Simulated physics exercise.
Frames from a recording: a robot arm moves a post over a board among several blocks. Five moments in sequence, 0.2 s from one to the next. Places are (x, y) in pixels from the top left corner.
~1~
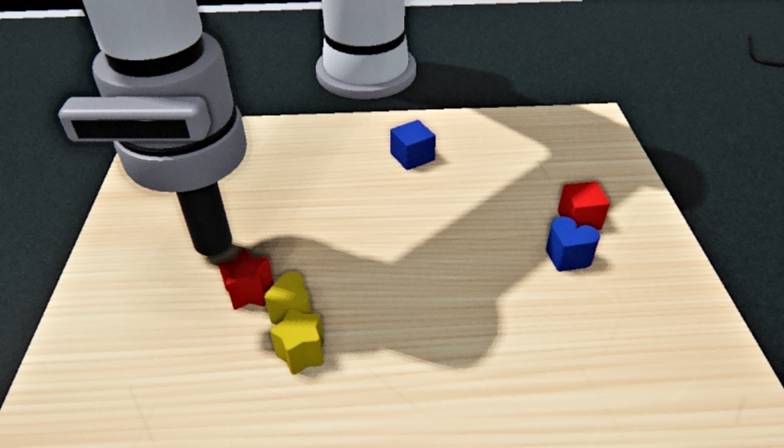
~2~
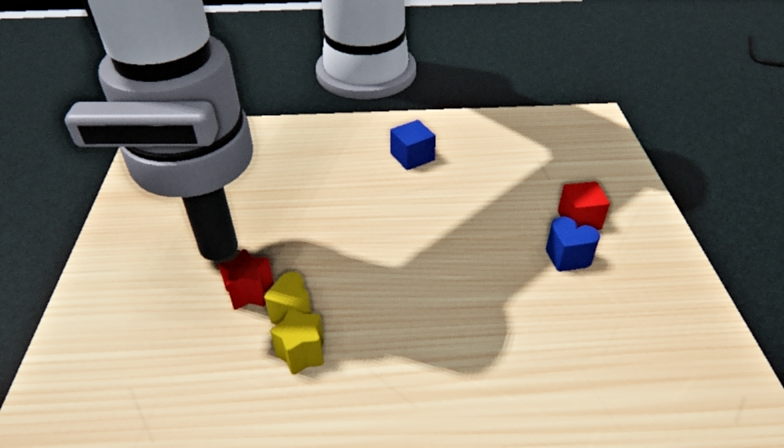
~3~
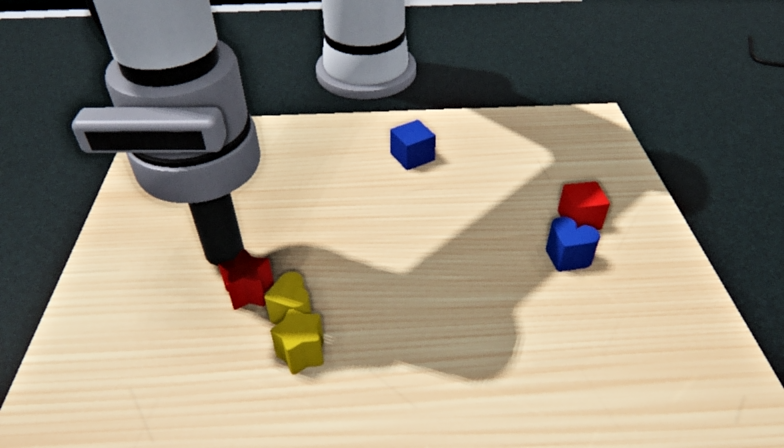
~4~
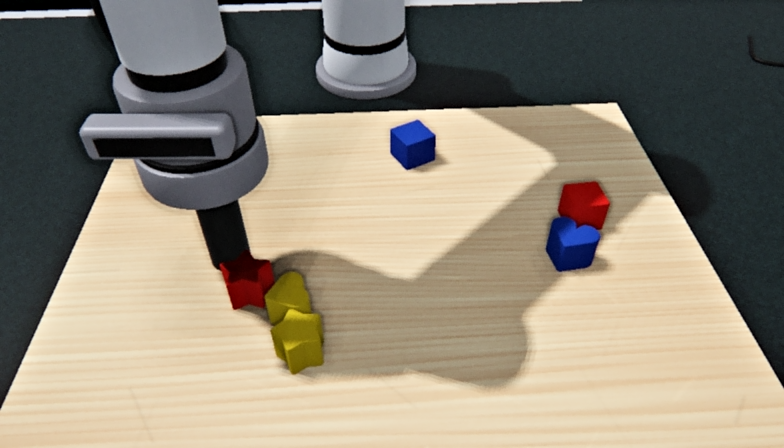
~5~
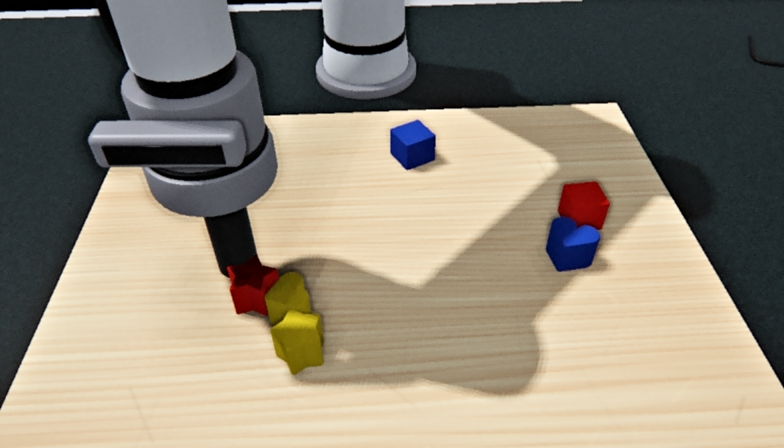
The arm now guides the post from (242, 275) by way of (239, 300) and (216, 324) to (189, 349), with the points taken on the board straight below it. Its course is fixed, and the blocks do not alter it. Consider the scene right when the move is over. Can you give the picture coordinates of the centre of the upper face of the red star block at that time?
It should be at (252, 303) by then.
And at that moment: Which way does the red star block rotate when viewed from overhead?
Seen from above, its turn is counter-clockwise.
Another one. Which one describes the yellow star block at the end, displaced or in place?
Still in place.
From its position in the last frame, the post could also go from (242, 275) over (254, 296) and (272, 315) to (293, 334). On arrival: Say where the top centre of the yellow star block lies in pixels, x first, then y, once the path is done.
Located at (326, 374).
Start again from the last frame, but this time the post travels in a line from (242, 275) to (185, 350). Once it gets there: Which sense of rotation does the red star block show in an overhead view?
Viewed from overhead, the red star block winds up turned anticlockwise.
The first path, step by step. Halfway along, post (224, 304); red star block (253, 301), turned 30° anticlockwise; yellow heart block (296, 295), turned 15° anticlockwise.
At the end, post (185, 339); red star block (252, 303), turned 35° anticlockwise; yellow heart block (296, 295), turned 15° anticlockwise; yellow star block unmoved.
